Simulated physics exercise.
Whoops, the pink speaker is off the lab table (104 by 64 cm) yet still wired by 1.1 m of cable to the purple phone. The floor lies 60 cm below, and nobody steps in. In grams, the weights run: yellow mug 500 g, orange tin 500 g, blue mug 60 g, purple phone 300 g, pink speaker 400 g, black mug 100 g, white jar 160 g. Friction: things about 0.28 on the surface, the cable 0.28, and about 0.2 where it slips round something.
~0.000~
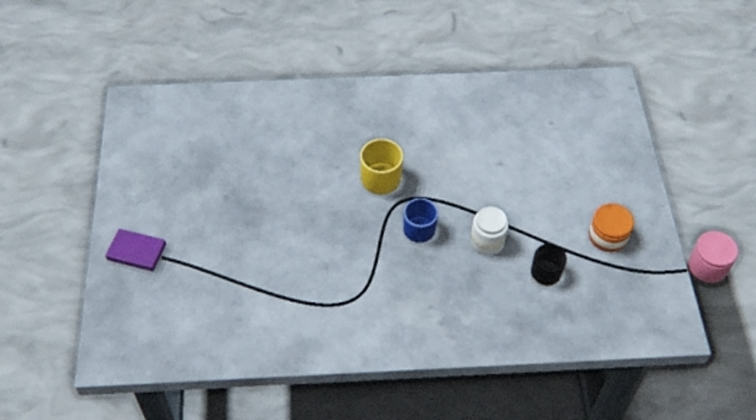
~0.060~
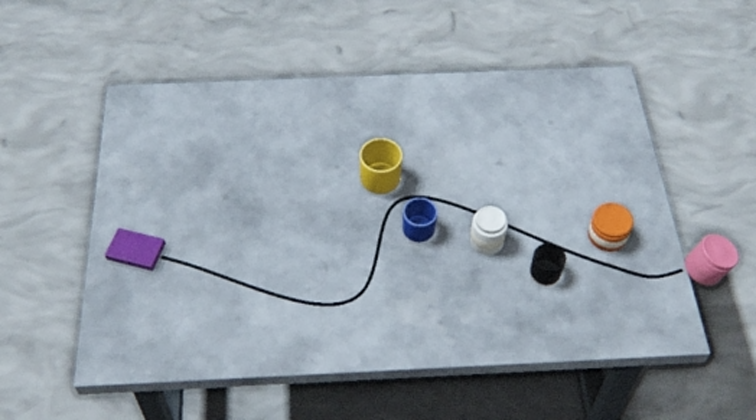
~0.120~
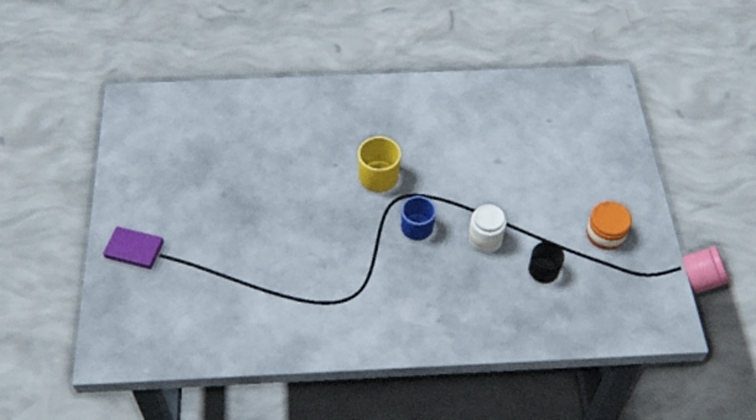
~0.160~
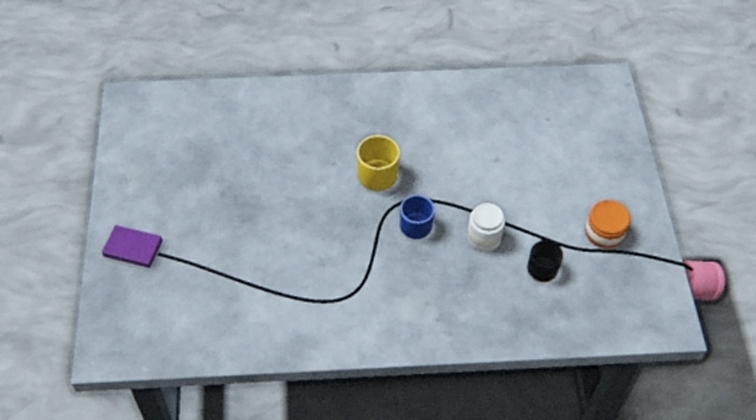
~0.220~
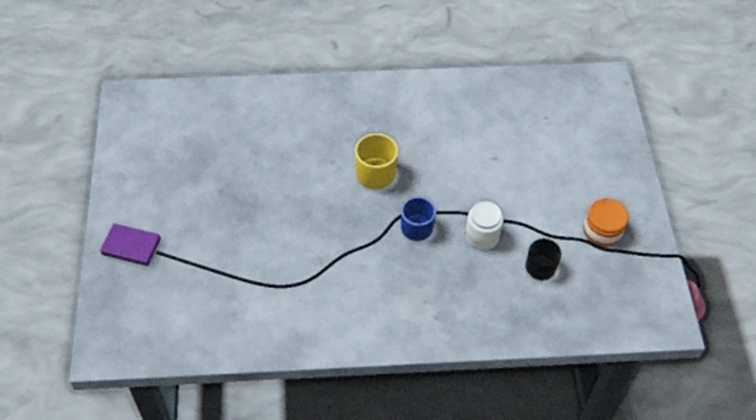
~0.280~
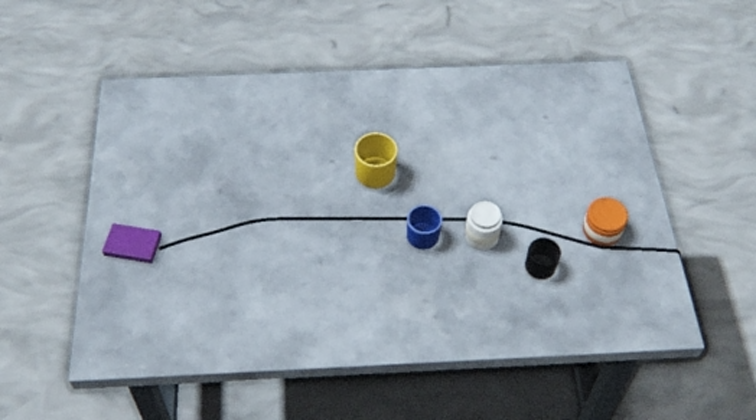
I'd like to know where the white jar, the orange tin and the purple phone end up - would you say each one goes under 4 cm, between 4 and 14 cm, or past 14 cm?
The white jar's displacement will be medium, the orange tin's displacement will be small, the purple phone's displacement will be large.
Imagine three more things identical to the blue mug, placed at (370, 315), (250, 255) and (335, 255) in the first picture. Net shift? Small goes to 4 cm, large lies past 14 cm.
Slight, big, then big.
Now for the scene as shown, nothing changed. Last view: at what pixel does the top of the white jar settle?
Near (488, 247).
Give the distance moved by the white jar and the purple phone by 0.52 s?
Shifts - white jar 6 cm, purple phone 25 cm.
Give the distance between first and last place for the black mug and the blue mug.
For the black mug it's 0 cm, while the blue mug comes to 15 cm.
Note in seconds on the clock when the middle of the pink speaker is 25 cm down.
That is: 0.30 s.
By 0.5 s, the cable's tail end at (296, 213); purple phone 25 cm off its start, white jar 7 cm off its start, blue mug 14 cm off its start.
By 0.7 s, the cable's tail end at (387, 217); purple phone 40 cm off its start, white jar 7 cm off its start, pink speaker over the edge.
By 1.0 s, the cable's tail end at (409, 218); purple phone 44 cm off its start at (383, 214), white jar 7 cm off its start at (488, 247), pink speaker over the edge.
By 1.2 s, the cable's tail end at (409, 218); purple phone 44 cm off its start, white jar 7 cm off its start, pink speaker over the edge.
By 2.4 s, the cable's tail end at (409, 218); purple phone 44 cm off its start at (383, 214), white jar 7 cm off its start at (488, 247), orange tin 0 cm off its start at (609, 213), pink speaker over the edge.
